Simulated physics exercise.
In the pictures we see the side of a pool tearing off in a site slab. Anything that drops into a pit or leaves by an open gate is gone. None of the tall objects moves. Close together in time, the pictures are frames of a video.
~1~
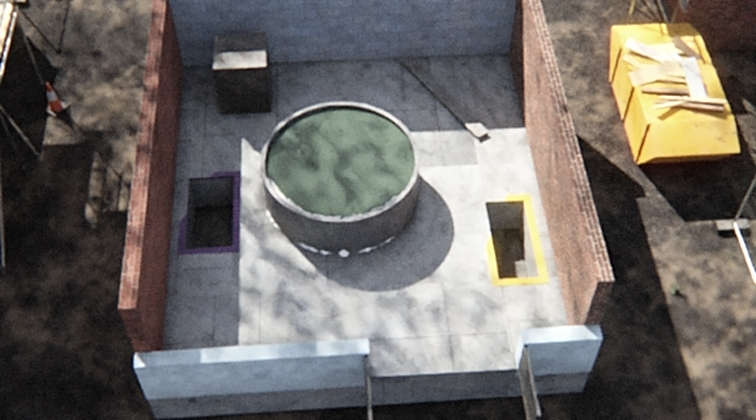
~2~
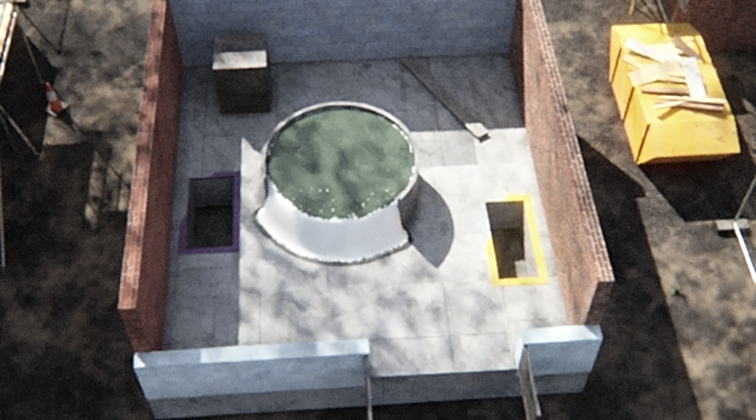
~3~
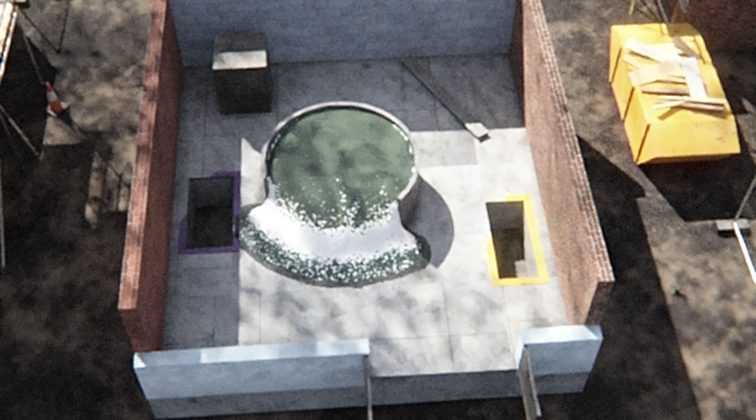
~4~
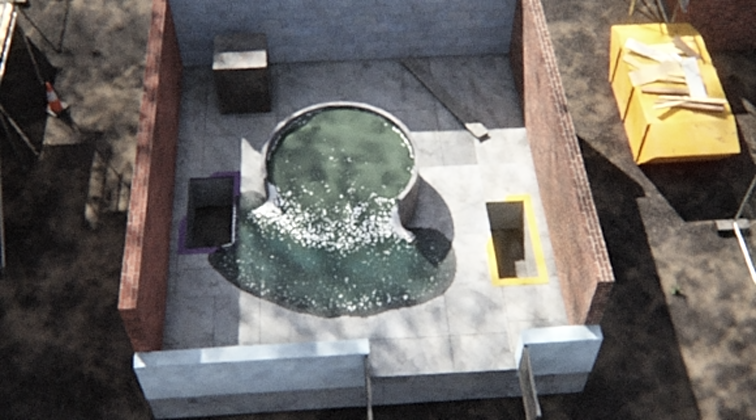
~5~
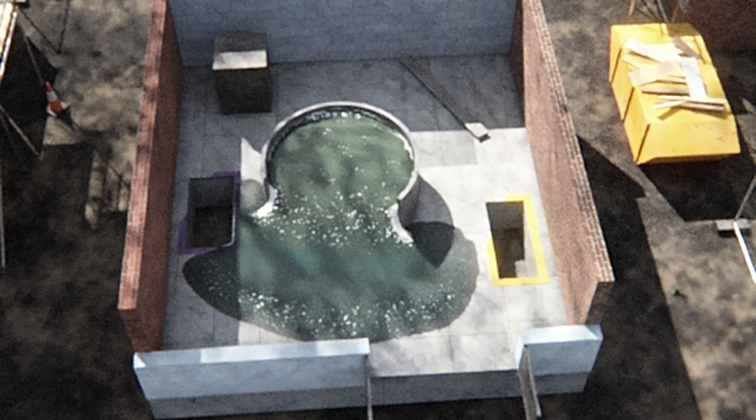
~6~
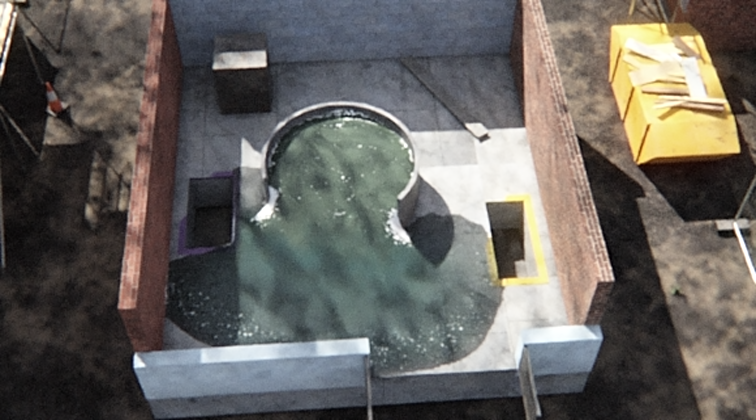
Green water burst through the front side of a round pool inside a walled yard, foaming white at first, then spread across the pale slab toward the low front wall, reaching around the purple-edged opening.
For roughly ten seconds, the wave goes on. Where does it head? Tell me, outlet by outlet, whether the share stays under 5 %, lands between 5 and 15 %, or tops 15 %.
In the end the gate claims a heavy share - exceeding fifteen per cent. The yellow pit claims an in-between share - five to fifteen per cent. The purple pit claims a heavy share - exceeding fifteen per cent.
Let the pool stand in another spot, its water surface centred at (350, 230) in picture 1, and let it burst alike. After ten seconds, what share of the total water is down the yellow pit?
I'd put the yellow pit near 4 per cent of the whole.
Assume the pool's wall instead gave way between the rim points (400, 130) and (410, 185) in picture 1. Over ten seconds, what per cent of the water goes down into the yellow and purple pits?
In percent: Yellow 50, purple 4.
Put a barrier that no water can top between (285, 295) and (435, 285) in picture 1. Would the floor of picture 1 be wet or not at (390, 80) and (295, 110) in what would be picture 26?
Untouched, untouched.
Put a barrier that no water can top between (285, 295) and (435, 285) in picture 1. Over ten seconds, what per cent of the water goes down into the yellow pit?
Roughly 35 per cent ends up in the yellow pit.
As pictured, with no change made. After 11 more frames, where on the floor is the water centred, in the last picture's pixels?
I'd say around (308, 273).
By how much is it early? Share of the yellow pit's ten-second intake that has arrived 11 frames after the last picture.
I'd put it at about 5 per cent.
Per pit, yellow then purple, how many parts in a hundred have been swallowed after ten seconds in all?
In order, near 12 and 26 in a hundred.
A moment on, water covers 40 % of the floor; the gate 5 %, the yellow pit 1 %, the purple pit 3 %.
Next, water covers 40 % of the floor; the gate 12 %, the yellow pit 1 %, the purple pit 4 %.
Then, water covers 45 % of the floor; the gate 21 %, the yellow pit 1 %, the purple pit 10 %.
Later, water covers 55 % of the floor; the gate 29 %, the yellow pit 5 %, the purple pit 22 %.
In the end, water covers 50 % of the floor; the gate 34 %, the yellow pit 13 %, the purple pit 27 %.
